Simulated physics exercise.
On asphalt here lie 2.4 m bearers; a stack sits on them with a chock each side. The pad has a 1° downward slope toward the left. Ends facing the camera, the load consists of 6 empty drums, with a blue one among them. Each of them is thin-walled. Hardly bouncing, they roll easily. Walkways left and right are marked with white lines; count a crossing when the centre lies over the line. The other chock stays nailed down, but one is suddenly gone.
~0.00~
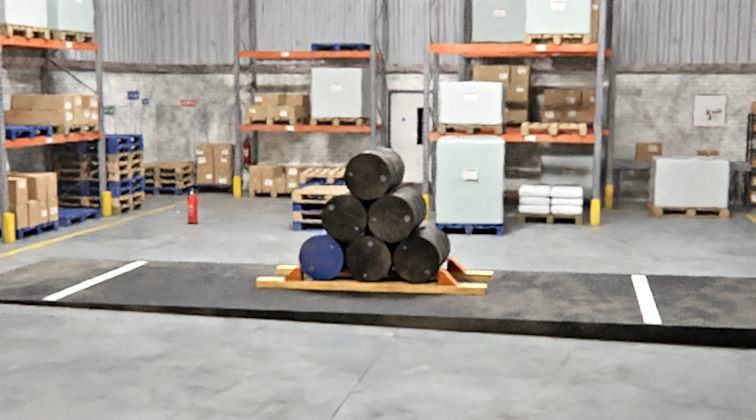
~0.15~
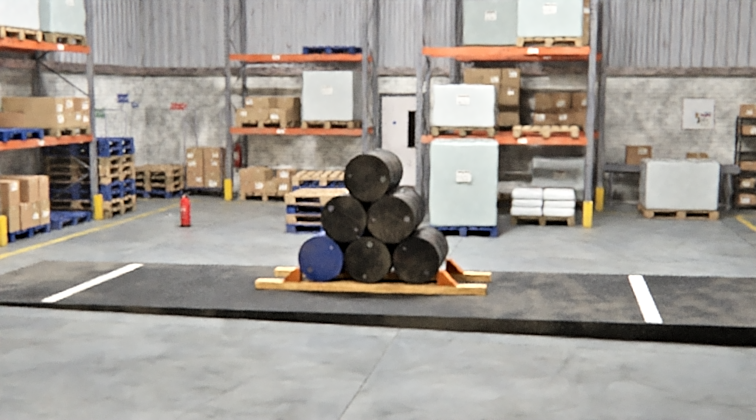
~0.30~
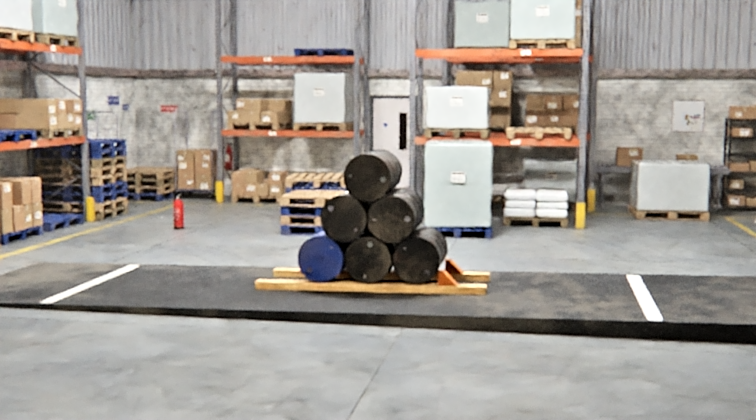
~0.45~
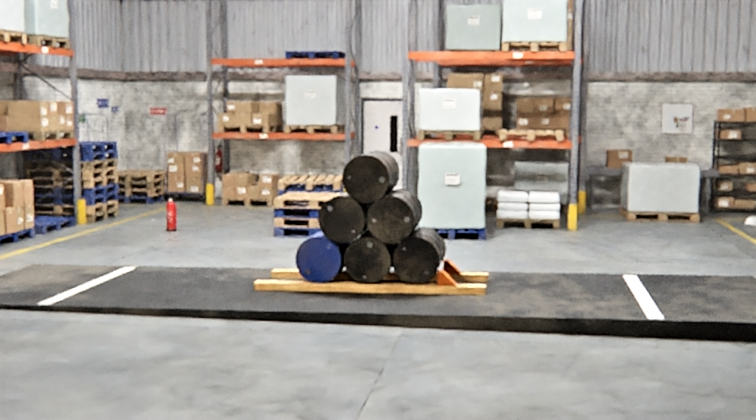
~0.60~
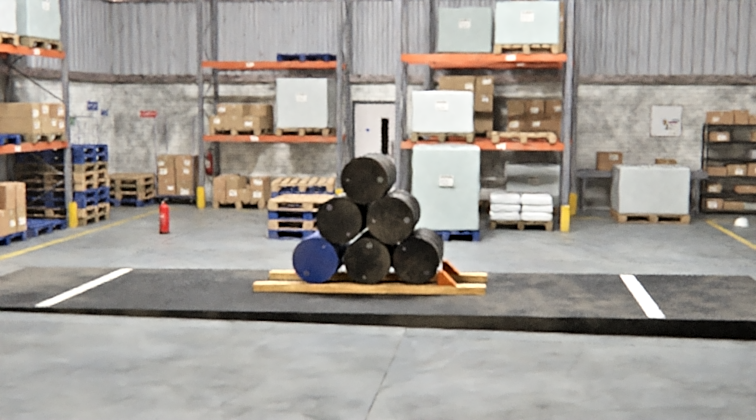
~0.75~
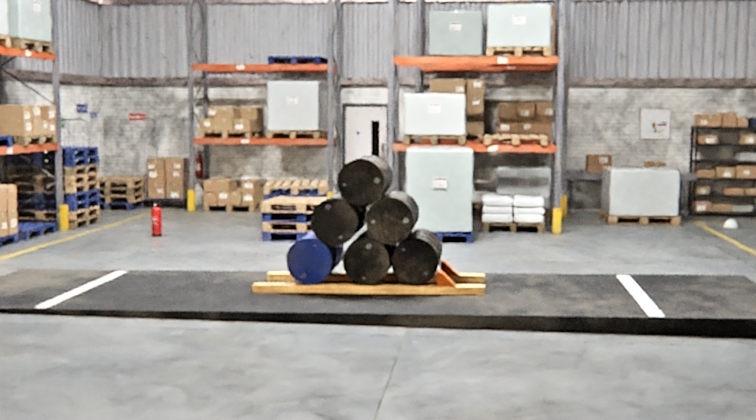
A blue drum sits at the lower left of a pyramid of six, the rest dark, chocked on wooden bearers in a warehouse. The left chock disappears while the stack keeps its shape; then the blue drum edges slightly left, and the drums above shift a little the same way.
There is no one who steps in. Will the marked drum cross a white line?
Watch the blue drum: It makes it across a line.
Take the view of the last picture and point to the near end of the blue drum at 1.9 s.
I'd point to somewhere near (210, 269).
By 1.3 s, blue is on the bearers, 25 cm from the bearers' left end, rolling left; 0 past a line.
By 1.9 s, blue is off the bearers, 140 cm short of the left line, rolling left; 0 past a line.
By 2.6 s, blue is off the bearers, 60 cm short of the left line, rolling left; 0 past a line.
By 3.3 s, blue is past the left line; 1 past a line.
Finally (10.9 s), blue is past the left line; 2 past a line.
